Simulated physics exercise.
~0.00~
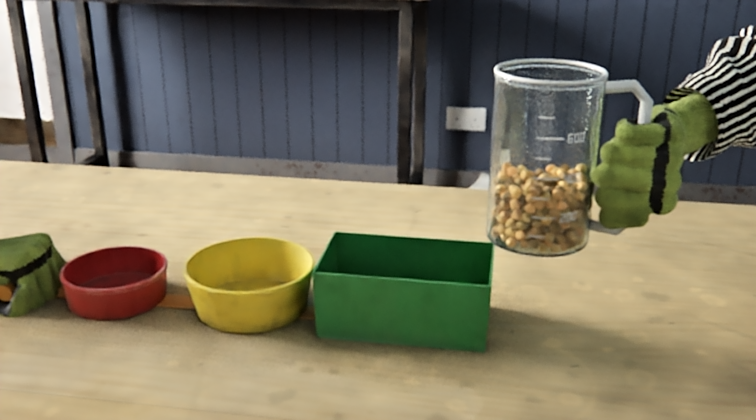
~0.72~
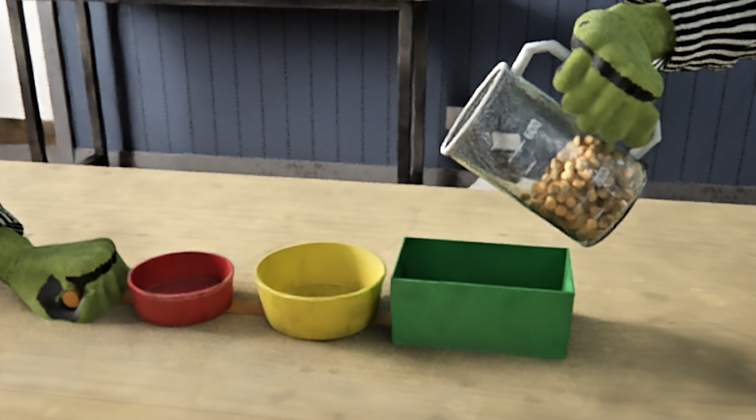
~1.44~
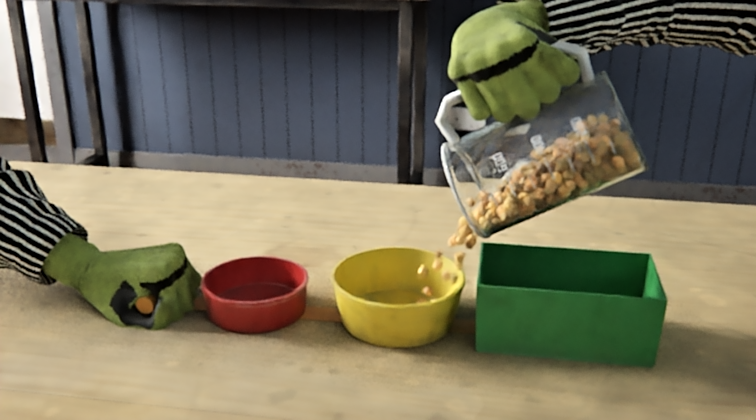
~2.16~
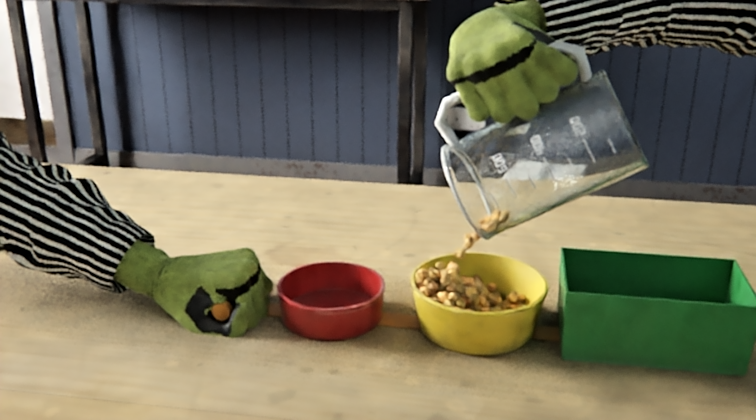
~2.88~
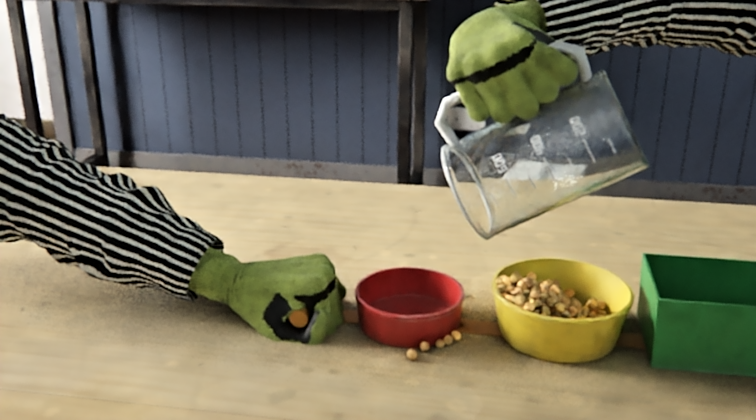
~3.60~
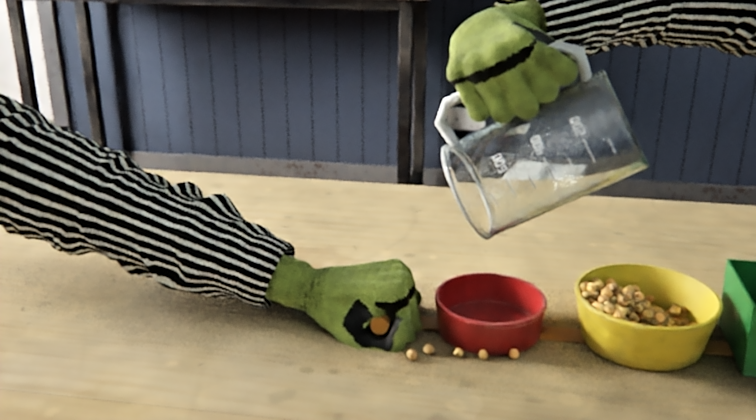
At first, a green-gloved hand holds a clear jug of dried chickpeas upright above a wooden table, where a red dish, a yellow dish and a green tin stand in a row. Another gloved hand at the left pushes the row steadily to the right while the jug tips over to the left. Chickpeas begin to spill from its mouth into the yellow dish, which keeps sliding as it fills. The jug empties and stays tilted. At the end, the chickpeas lie heaped in the yellow dish, a few are scattered on the table near the empty red dish, and the green tin is partly out of view.
